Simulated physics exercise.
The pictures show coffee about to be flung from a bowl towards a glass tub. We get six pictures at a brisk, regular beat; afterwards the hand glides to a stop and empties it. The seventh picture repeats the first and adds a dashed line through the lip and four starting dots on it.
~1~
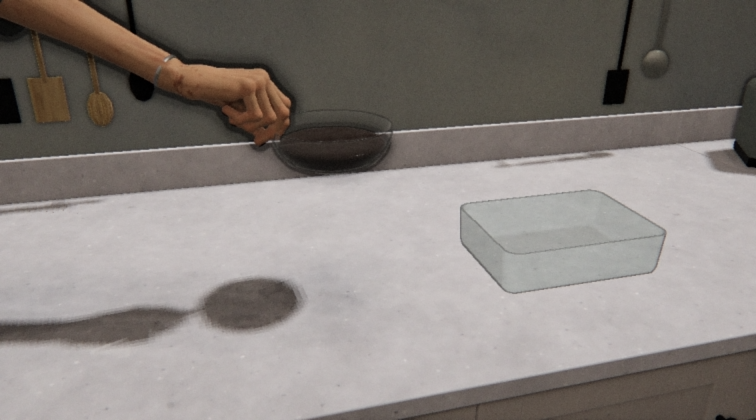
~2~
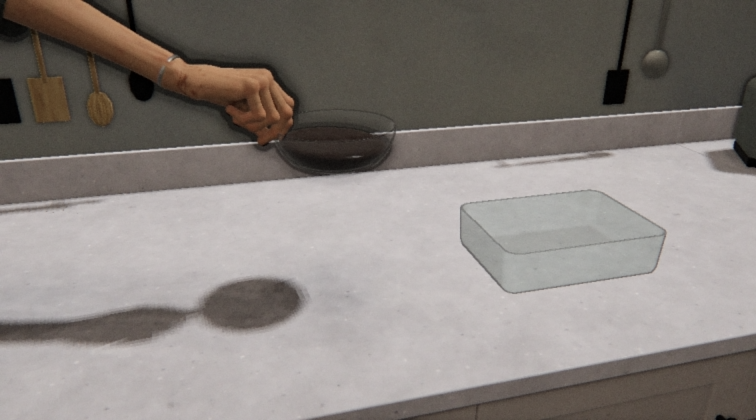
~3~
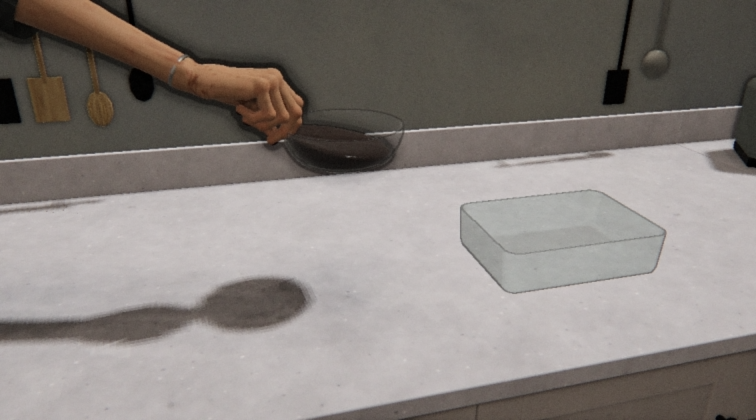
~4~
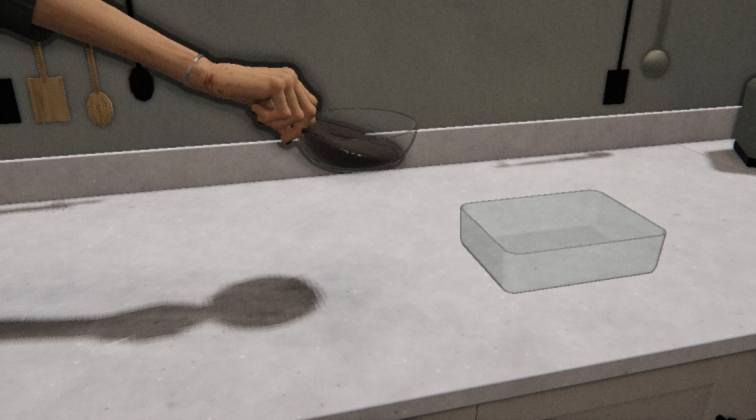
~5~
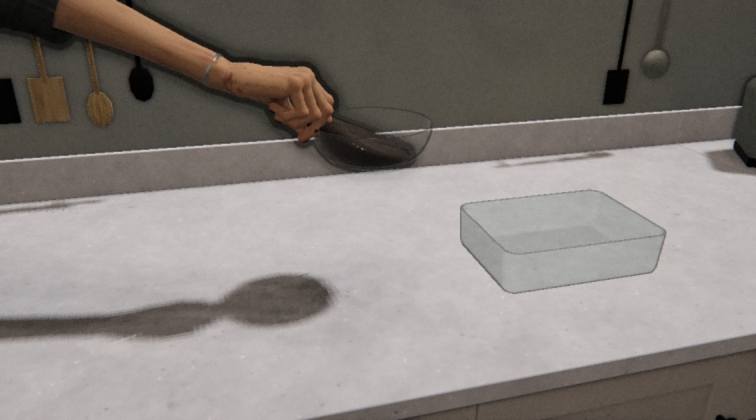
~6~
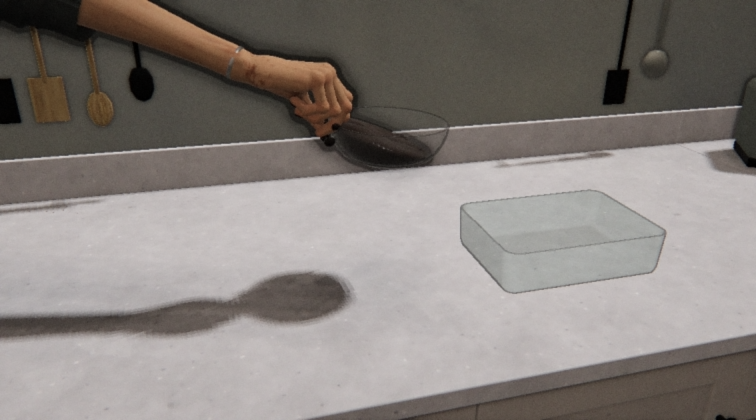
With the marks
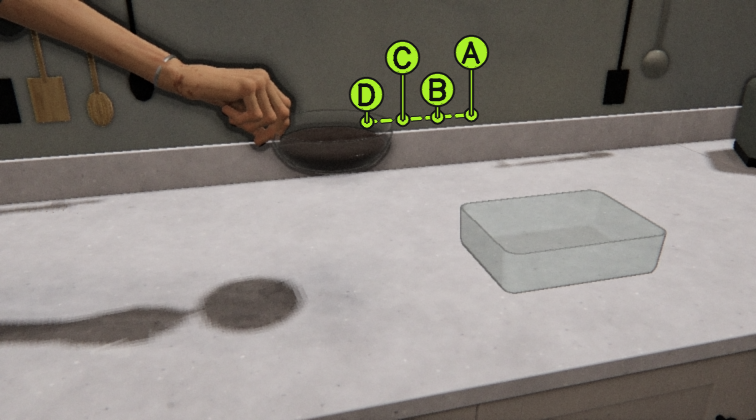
A hand holding a clear glass bowl of dark coffee moved slowly to the right above a pale counter, tilting the bowl slightly, while an empty glass tub sat still on the right.
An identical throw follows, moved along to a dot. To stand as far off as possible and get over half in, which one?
It is D.
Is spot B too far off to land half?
No.
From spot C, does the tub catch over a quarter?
Yes, clearly.
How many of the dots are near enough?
All four.
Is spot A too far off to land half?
No, not at all.
On the marked copy, A at (471, 114); B at (437, 117); C at (402, 119); D at (366, 122).
With A, about 81 % lands in the tub, 6 % falls short and 13 % goes beside or beyond.
With B, about 84 % lands in the tub, 7 % falls short and 9 % goes beside or beyond.
With C, about 77 % lands in the tub, 9 % falls short and 13 % goes beside or beyond.
With D, about 64 % lands in the tub, 25 % falls short and 11 % goes beside or beyond.
